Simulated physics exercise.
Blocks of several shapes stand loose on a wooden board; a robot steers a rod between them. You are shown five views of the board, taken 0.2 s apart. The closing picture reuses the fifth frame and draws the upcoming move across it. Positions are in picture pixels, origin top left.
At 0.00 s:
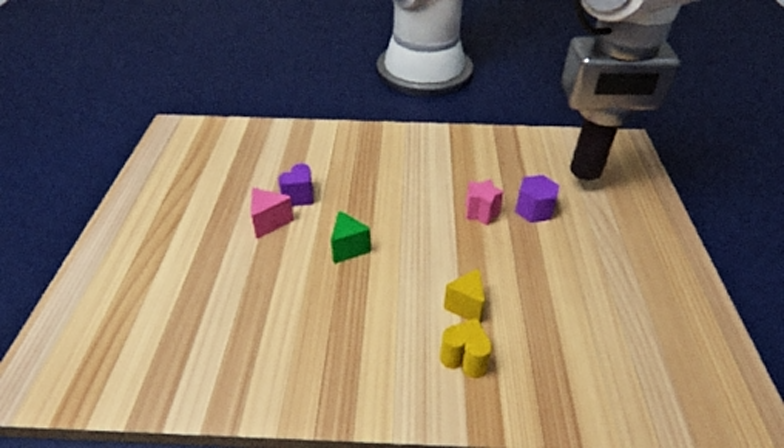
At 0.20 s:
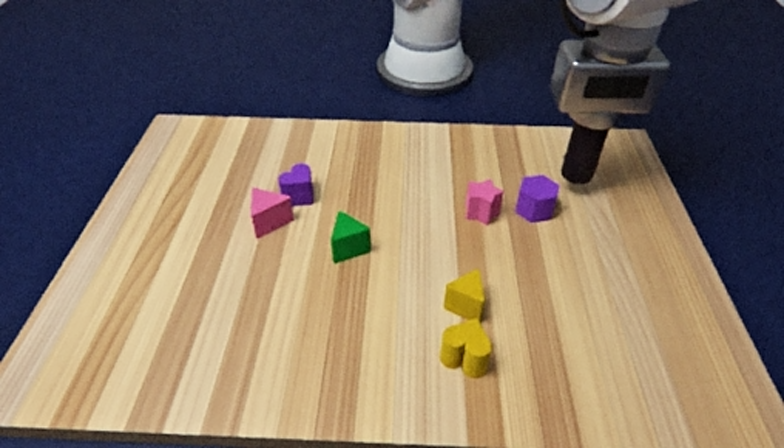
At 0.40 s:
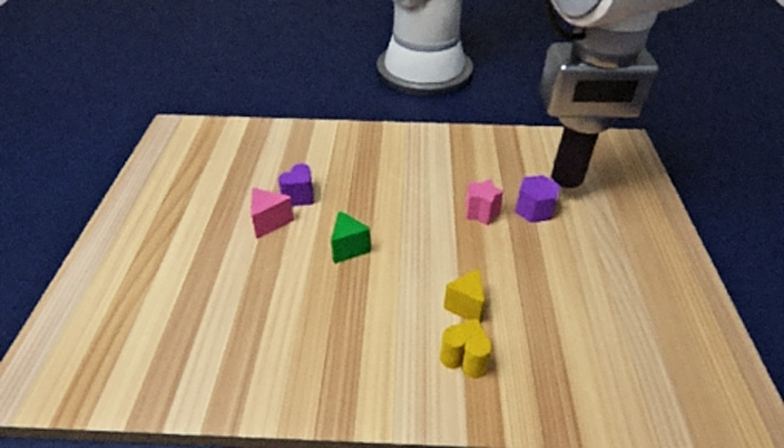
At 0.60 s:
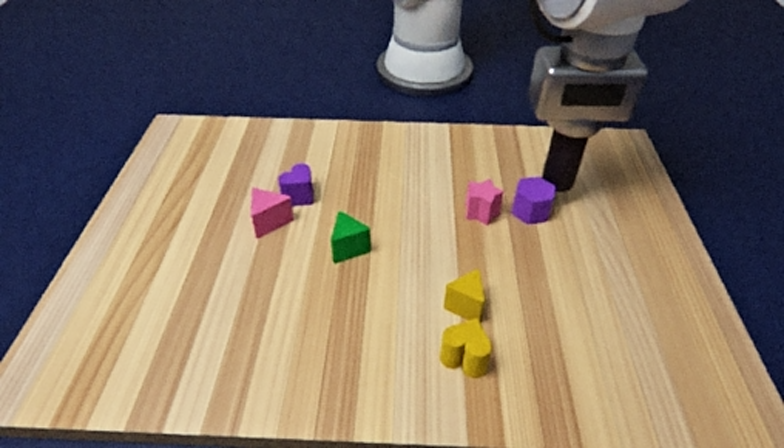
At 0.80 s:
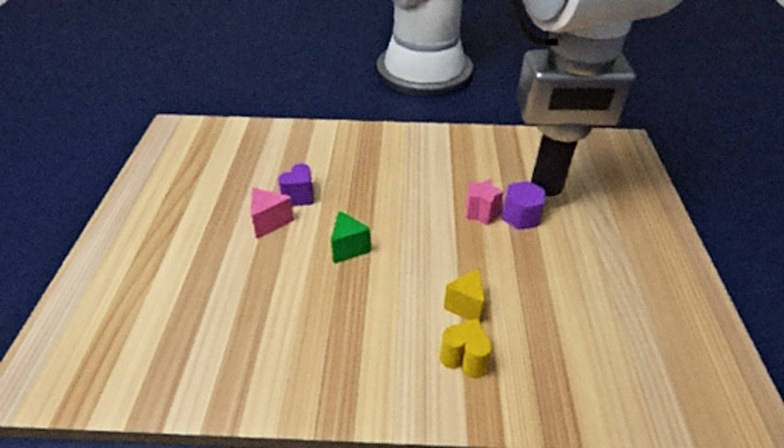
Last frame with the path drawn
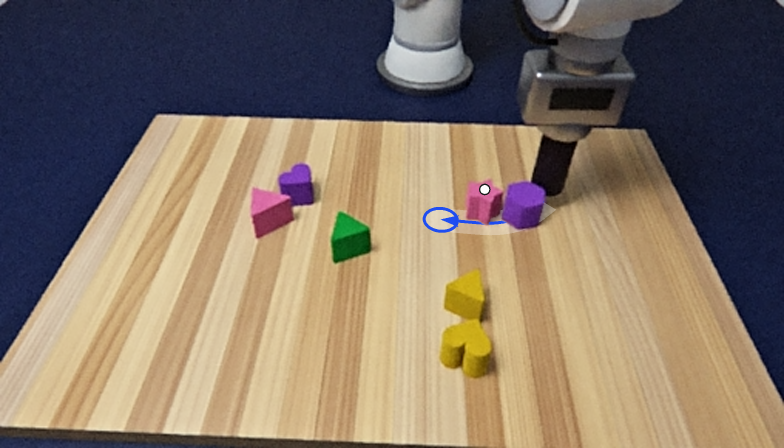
The robot's rod moves left and nudges the purple six-sided block toward the pink star-shaped block.
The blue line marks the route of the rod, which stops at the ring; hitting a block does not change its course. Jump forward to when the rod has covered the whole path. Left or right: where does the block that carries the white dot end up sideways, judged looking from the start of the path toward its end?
Taking start-to-end as forward, the block's sideways shift goes to the right.
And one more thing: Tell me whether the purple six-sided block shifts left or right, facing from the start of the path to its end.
The shift is leftward.
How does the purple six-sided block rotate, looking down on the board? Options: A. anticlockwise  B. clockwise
I choose A.
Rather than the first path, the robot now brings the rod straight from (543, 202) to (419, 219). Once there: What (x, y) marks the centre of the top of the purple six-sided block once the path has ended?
It comes to (502, 209).
The line goes from (543, 202) over (517, 218) and (480, 223) to (441, 220); the dot is on the pink star-shaped block.
On the path given first. One third of the way, rod (521, 203); pink star-shaped block (470, 193), turned 65° clockwise; purple six-sided block (499, 211).
Two thirds of the way, rod (482, 208); pink star-shaped block (451, 193), turned 110° clockwise; purple six-sided block (475, 223), turned 30° anticlockwise.
At the end, rod (442, 205); pink star-shaped block (413, 190), turned 120° clockwise; purple six-sided block (473, 224), turned 40° anticlockwise.
